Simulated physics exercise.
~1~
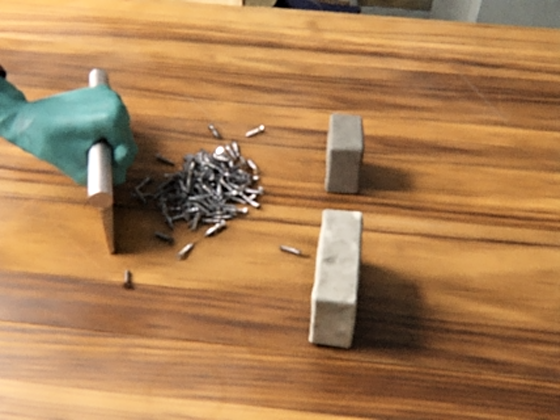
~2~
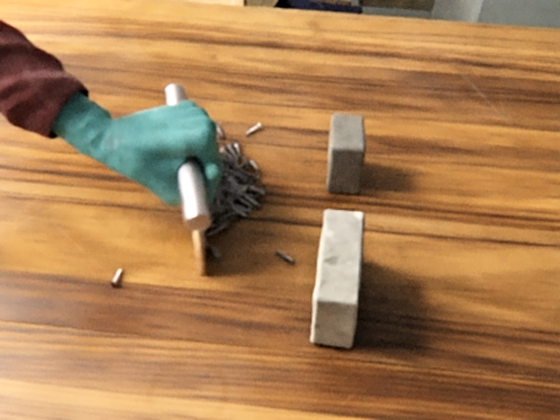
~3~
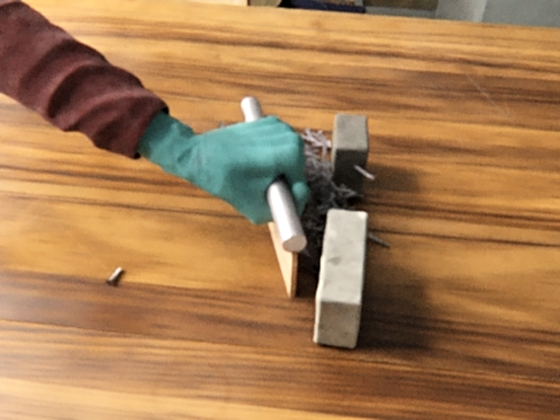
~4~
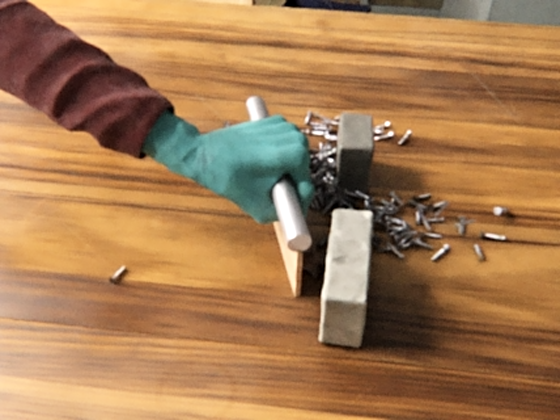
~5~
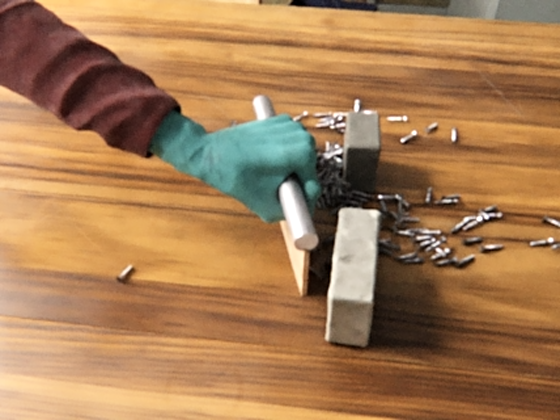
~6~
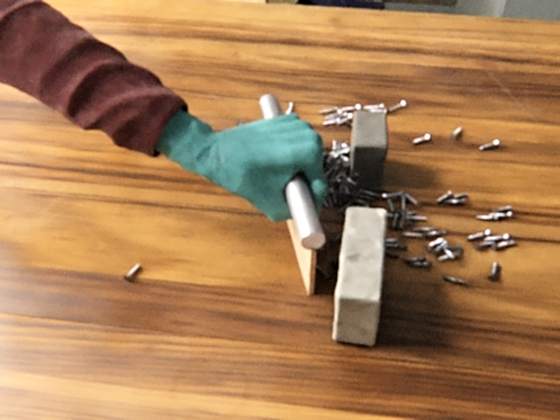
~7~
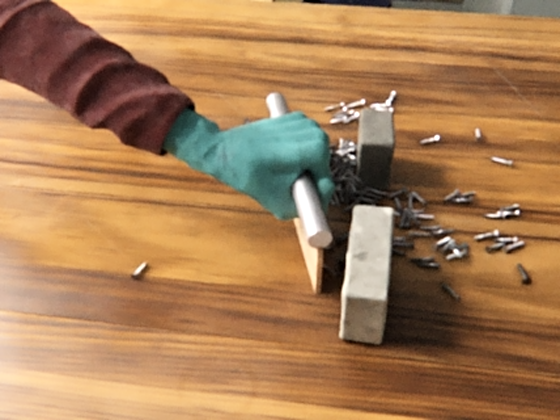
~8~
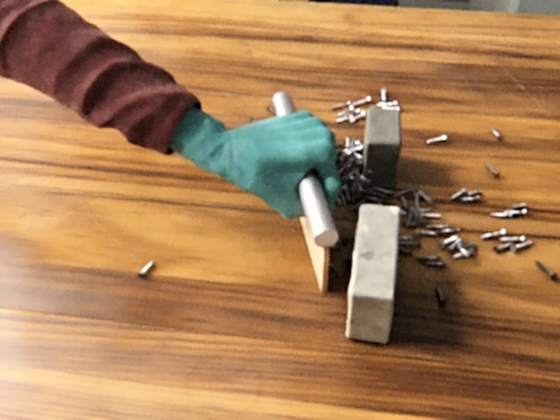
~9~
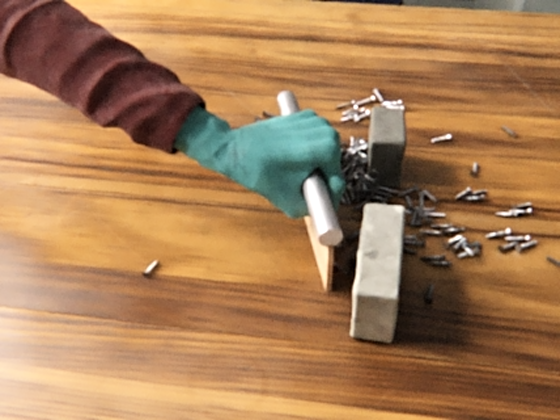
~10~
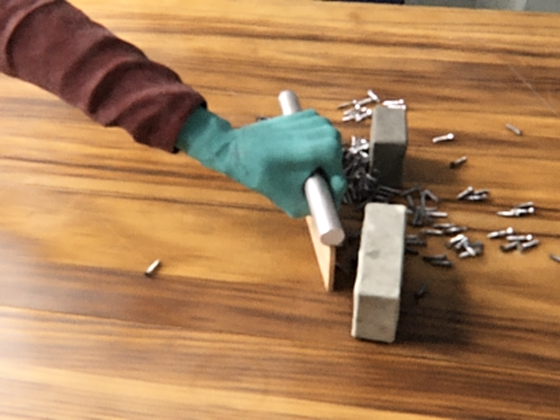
Gloved hand pushing a pile of small metal screws rightward with a scraper against two blocks, many spilling through the gap.
